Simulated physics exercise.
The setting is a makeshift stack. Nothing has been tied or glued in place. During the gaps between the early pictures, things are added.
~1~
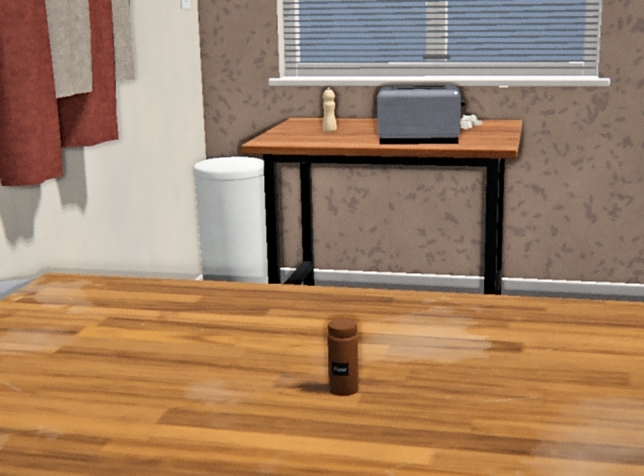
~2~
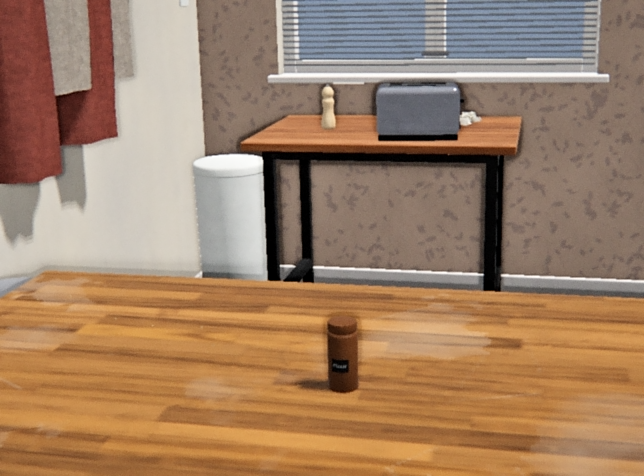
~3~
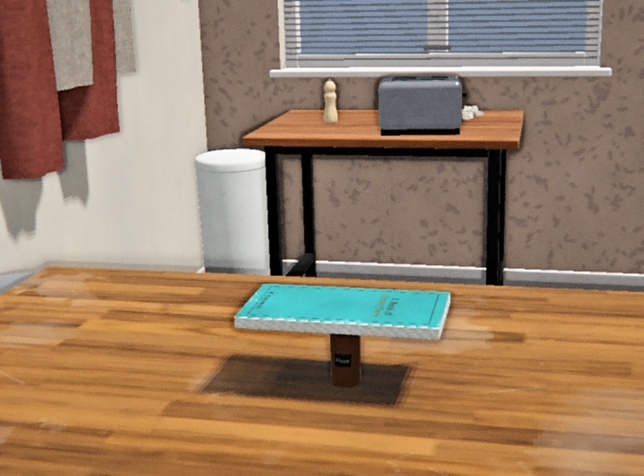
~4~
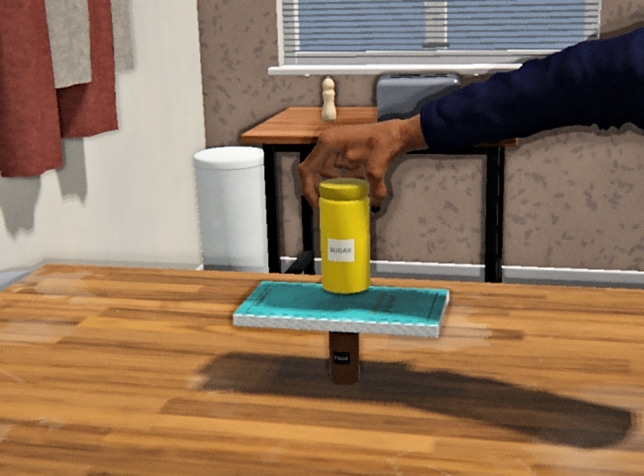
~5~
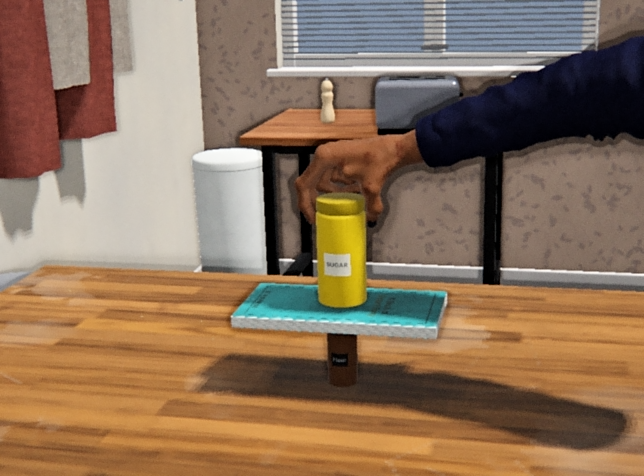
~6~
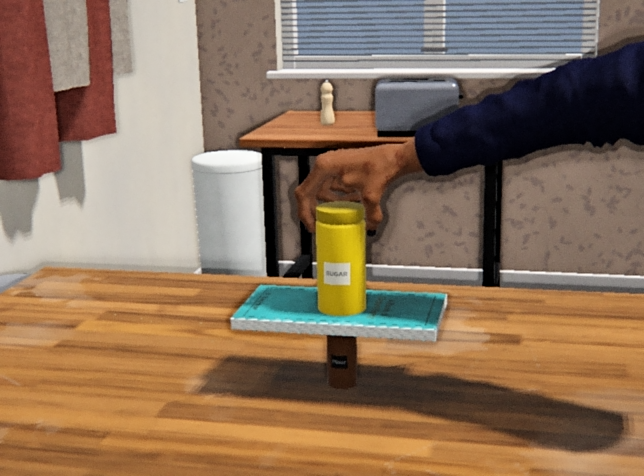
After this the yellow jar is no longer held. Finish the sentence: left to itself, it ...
... stays in place.
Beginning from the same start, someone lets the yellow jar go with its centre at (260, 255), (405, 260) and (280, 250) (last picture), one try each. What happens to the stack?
The stack tumbles down the first time, tumbles down the second time, and tumbles down the third time.
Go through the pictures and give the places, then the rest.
The last thing is not in view yet, in the first frame.
The last thing is not in view yet, in the second frame.
The last thing is not in view yet; turquoise book (345, 309), in the third frame.
Still above its spot; yellow jar (345, 235); turquoise book (344, 307), in the fourth frame.
Still above its spot; yellow jar (341, 249); turquoise book (342, 309), in the fifth frame.
In place under the hand; yellow jar (341, 258); turquoise book (342, 311), in the sixth frame.
Then, 0.20 s past the last view, nothing moves.
Then, 0.50 s past the last view, yellow jar resting near (341, 259).
Finally, all 3 still in place. Final places as the last picture's camera would see them, yellow jar near (341, 259). The stack stays up.
